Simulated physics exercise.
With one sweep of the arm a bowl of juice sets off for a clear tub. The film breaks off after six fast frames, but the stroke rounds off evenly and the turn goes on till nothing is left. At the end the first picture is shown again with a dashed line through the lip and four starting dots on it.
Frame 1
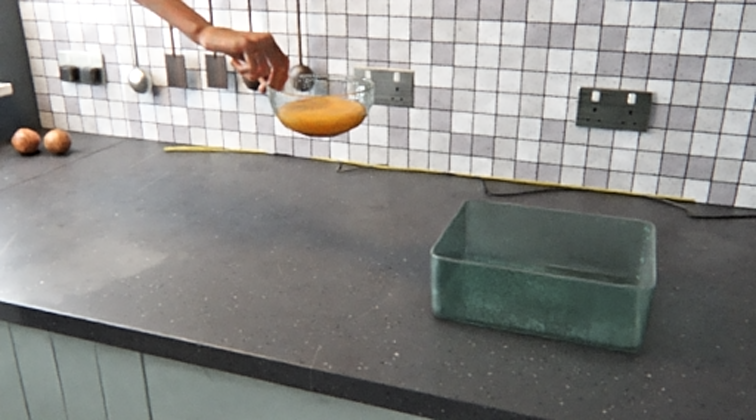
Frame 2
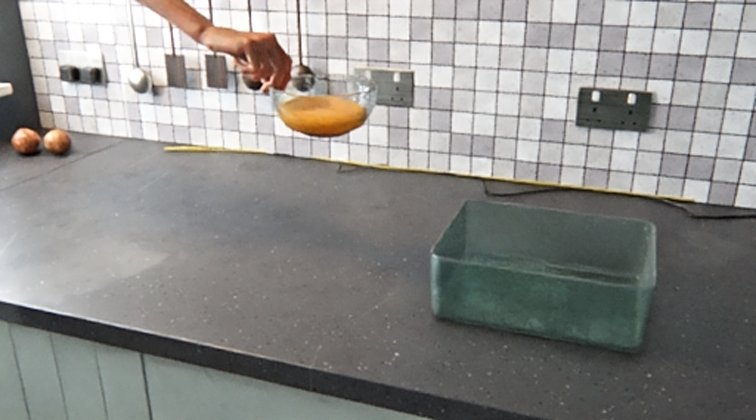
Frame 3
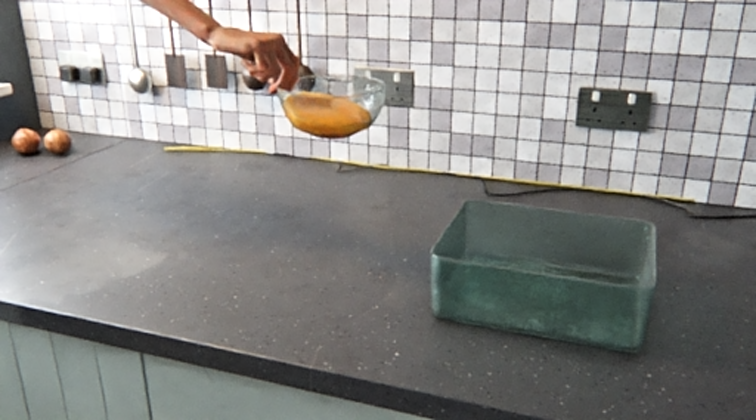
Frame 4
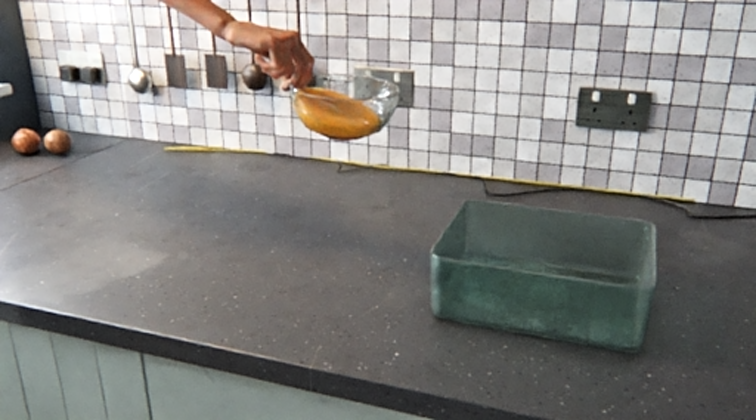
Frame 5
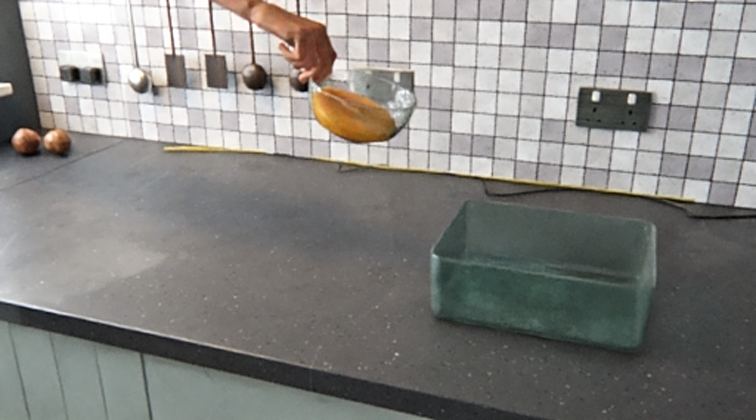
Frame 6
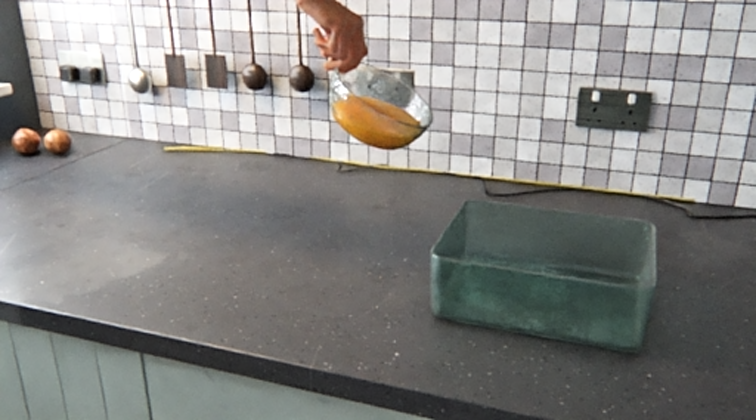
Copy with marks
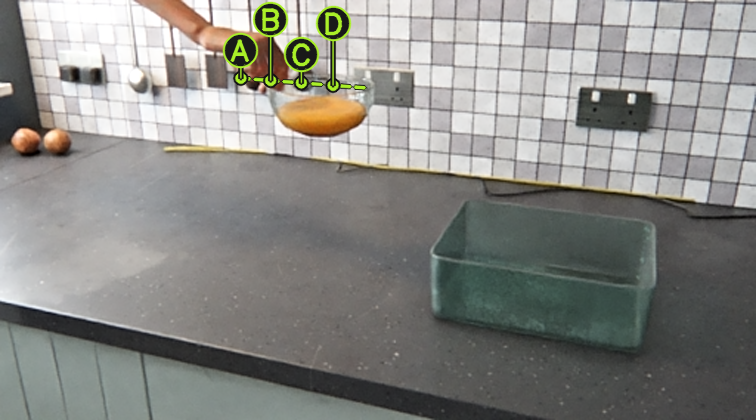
The video shows a hand holding a glass bowl of orange juice above a dark countertop with a clear rectangular tub. The hand moves the bowl to the right and gradually tilts it, the juice slanting inside.
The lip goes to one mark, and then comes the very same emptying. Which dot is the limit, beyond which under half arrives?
D is the one.
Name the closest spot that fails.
C it is.
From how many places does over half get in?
One of them.
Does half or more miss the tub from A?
Yes, that goes wrong.
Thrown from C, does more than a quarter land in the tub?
Yes, it does.
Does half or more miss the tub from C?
Yes, it does.
In lime, A at (240, 78); B at (270, 80); C at (301, 82); D at (333, 85).
If A is chosen, about 0 % lands in the tub, 100 % falls short.
If B is chosen, about 0 % lands in the tub, 99 % falls short.
If C is chosen, about 32 % lands in the tub, 63 % falls short and 5 % goes beside or beyond.
If D is chosen, about 70 % lands in the tub, 20 % falls short and 11 % goes beside or beyond.
